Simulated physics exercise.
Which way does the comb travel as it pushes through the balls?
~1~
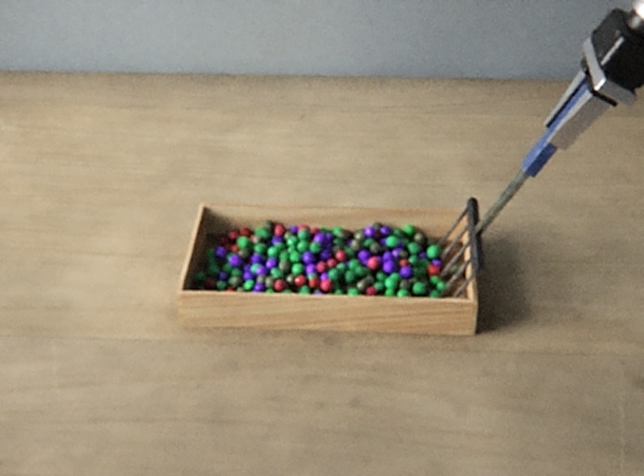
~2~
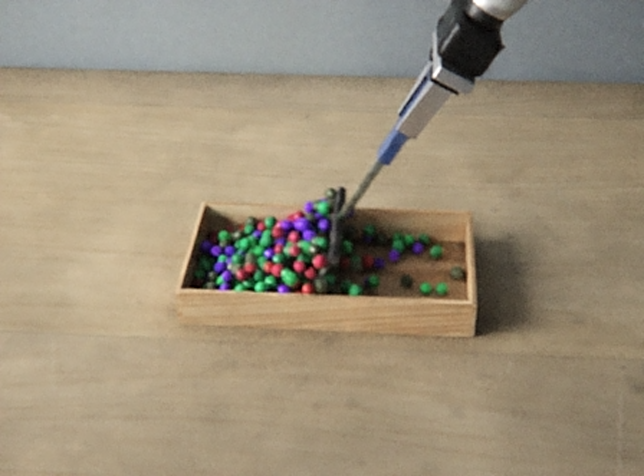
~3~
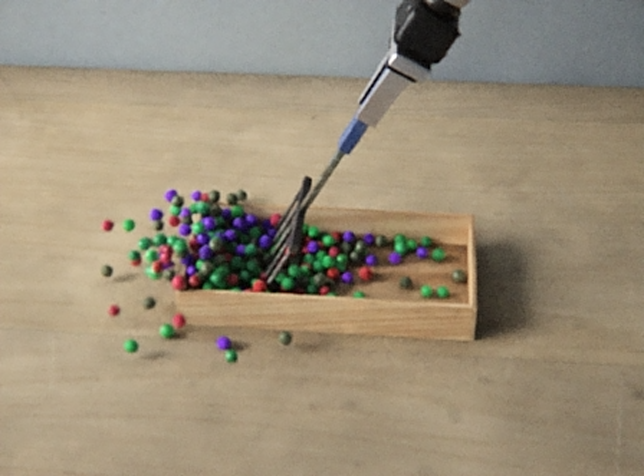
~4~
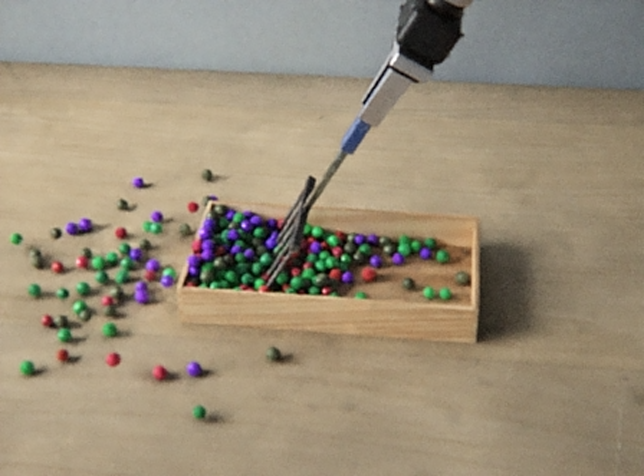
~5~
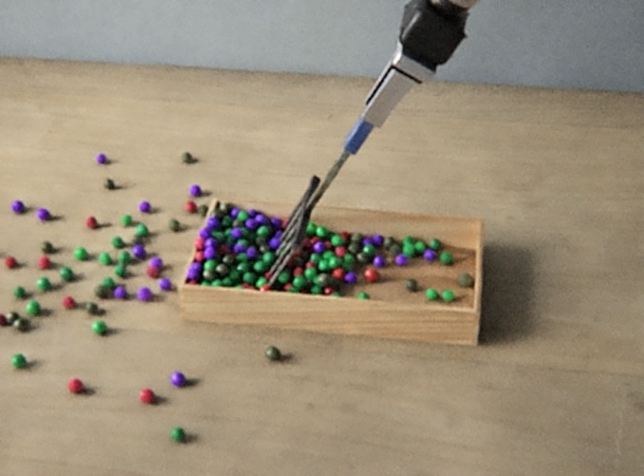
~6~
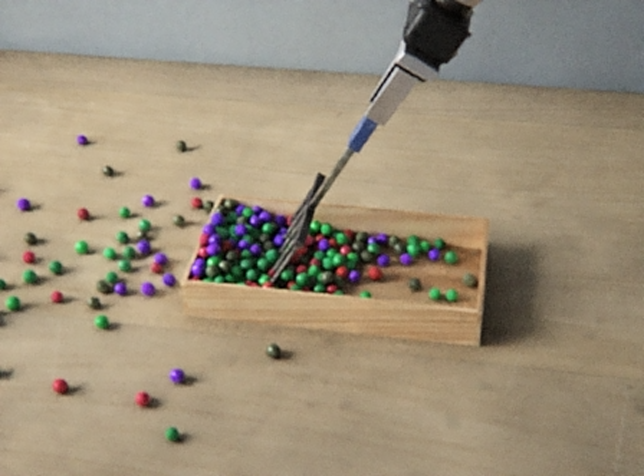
It travels to the left, from the right end of the tray toward the left end.
